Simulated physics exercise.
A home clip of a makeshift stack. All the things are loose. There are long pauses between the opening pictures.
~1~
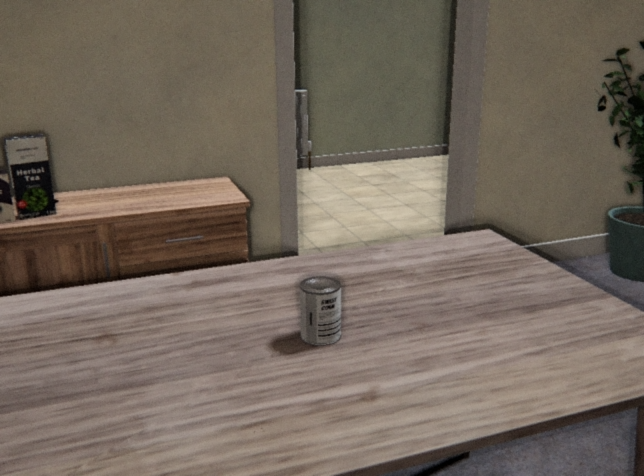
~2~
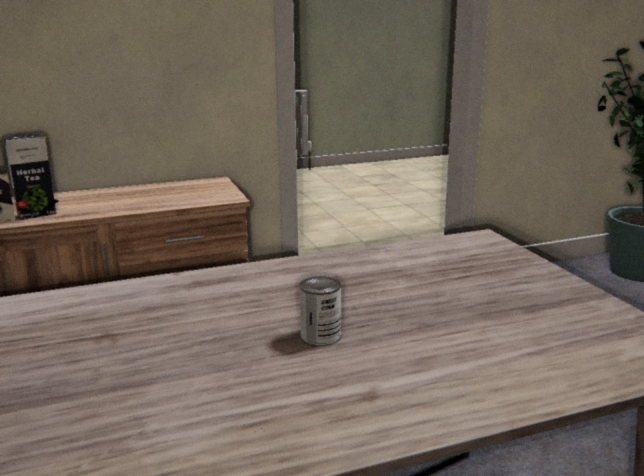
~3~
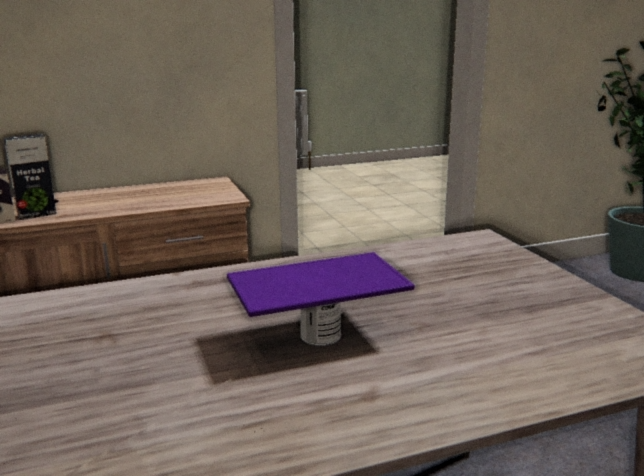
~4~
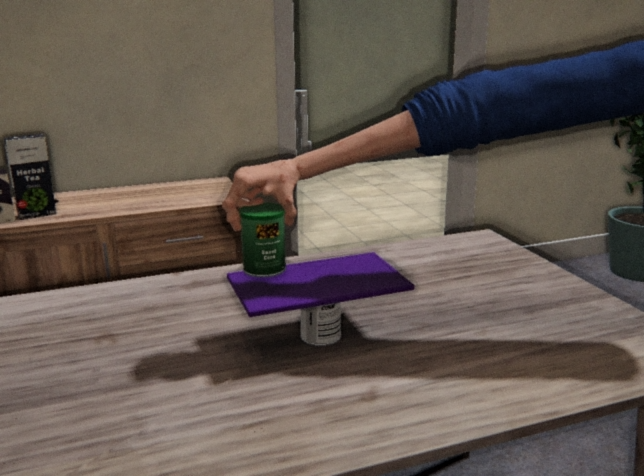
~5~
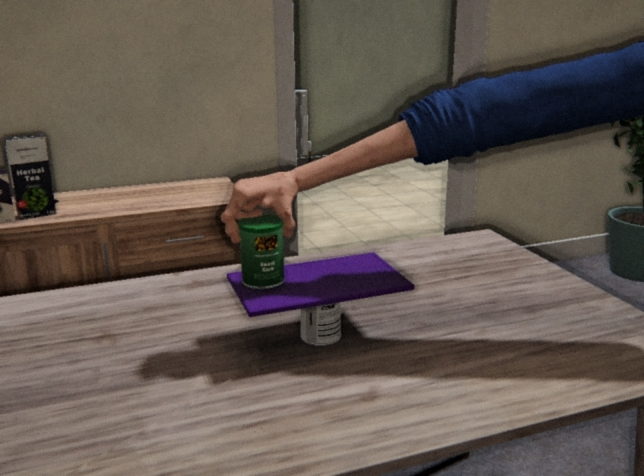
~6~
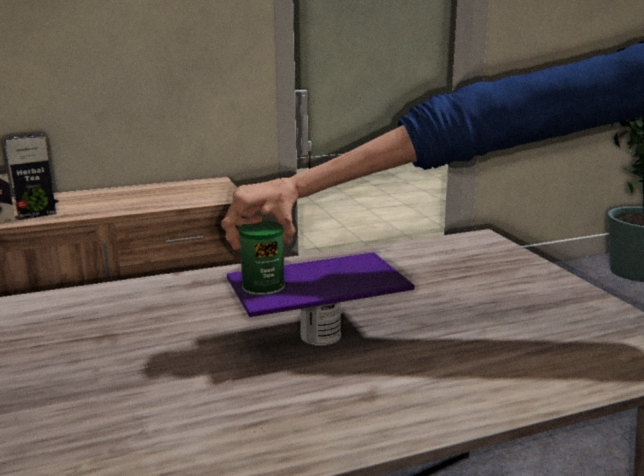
A hand lowers a green tin onto the left end of a purple board atop a white tin.
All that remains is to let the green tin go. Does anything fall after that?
The stack loses its balance.
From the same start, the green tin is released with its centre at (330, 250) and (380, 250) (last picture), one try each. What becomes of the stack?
First try: It holds; second try: It gives way.
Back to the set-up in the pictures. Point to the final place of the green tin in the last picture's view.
Near (203, 337).
Then, 0.30 s past the last view, green tin now fallen; purple lid rocked 42° from its first pose.
Then, 0.40 s past the last view, purple lid rocked 63° from its first pose.
Then, 0.50 s past the last view, as before.
Finally, fallen, green tin; down or leaning hard in the stack, purple lid; white tin still in place. Final places as the last picture's camera would see them, green tin near (203, 338). The stack comes apart.
